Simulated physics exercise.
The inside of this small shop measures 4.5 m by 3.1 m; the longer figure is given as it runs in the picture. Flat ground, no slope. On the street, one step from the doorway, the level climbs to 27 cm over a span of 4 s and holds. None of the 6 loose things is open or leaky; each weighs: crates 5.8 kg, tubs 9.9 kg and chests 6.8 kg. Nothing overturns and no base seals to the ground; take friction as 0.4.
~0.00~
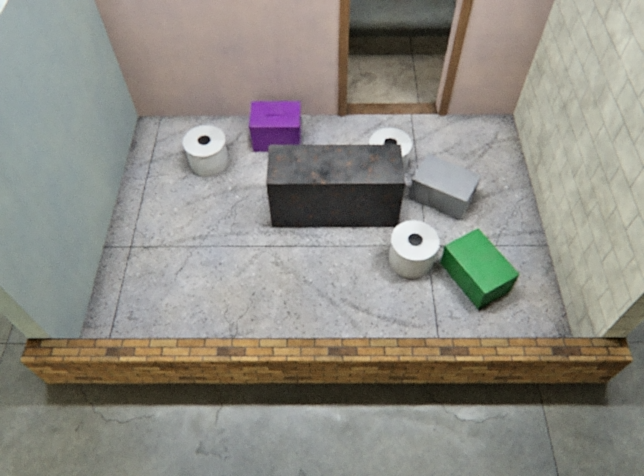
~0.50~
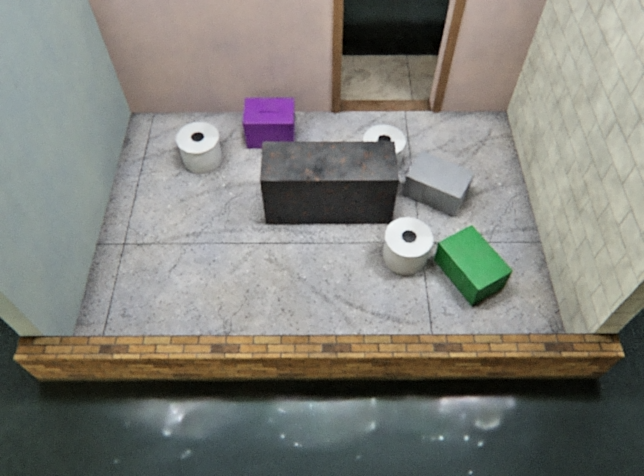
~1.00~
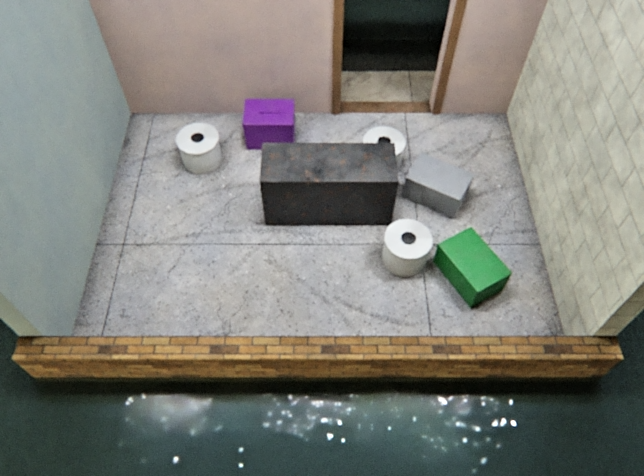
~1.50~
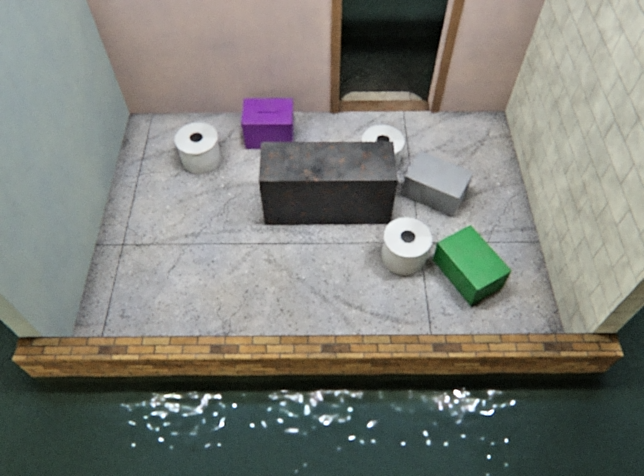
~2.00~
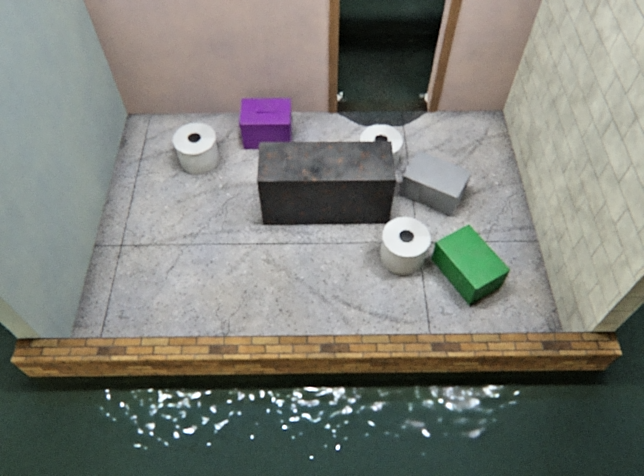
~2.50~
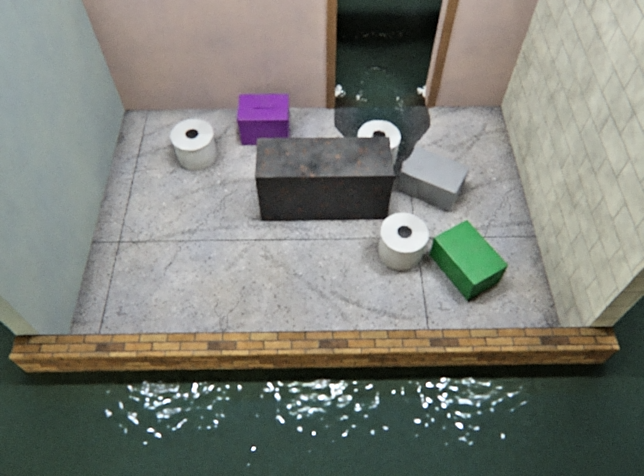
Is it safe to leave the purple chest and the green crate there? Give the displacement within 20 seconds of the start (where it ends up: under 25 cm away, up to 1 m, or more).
By then the purple chest creeps a bit and the green crate covers a big distance.
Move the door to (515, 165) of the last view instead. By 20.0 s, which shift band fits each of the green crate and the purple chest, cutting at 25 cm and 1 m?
In that case the green crate would have gone a great distance and the purple chest would have gone a great distance.
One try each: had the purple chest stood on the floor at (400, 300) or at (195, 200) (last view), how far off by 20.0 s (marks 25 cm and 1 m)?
The first start leaves it well away, the second leaves it slightly displaced.
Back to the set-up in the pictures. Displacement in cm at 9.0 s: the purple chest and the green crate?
I'd say about 60 and 300 centimetres.
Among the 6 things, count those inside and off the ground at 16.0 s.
At that time, 6.
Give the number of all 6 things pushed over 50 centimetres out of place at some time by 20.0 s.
I make it 6.
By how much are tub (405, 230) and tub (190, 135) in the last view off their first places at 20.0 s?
They've ended up 20 cm and 20 cm away, in that order.
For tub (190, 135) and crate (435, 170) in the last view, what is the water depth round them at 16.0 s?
I'd put it at 21 cm and 22 cm respectively.
After 4.0 s the purple chest is near (263, 107), 0.0 m from its start, aground; the green crate is near (471, 252), 0.0 m from its start, aground; 1 afloat.
After 9.0 s the purple chest is near (319, 105), 0.6 m from its start, afloat; the green crate is near (158, 213), 3.0 m from its start, afloat; 5 afloat.
After 16.0 s the purple chest is near (348, 104), 0.9 m from its start, afloat; the green crate is near (131, 105), 3.8 m from its start, afloat; 6 afloat.
After 20.0 s the purple chest is near (304, 121), 0.6 m from its start, afloat; the green crate is near (144, 115), 3.6 m from its start, afloat; 6 afloat.
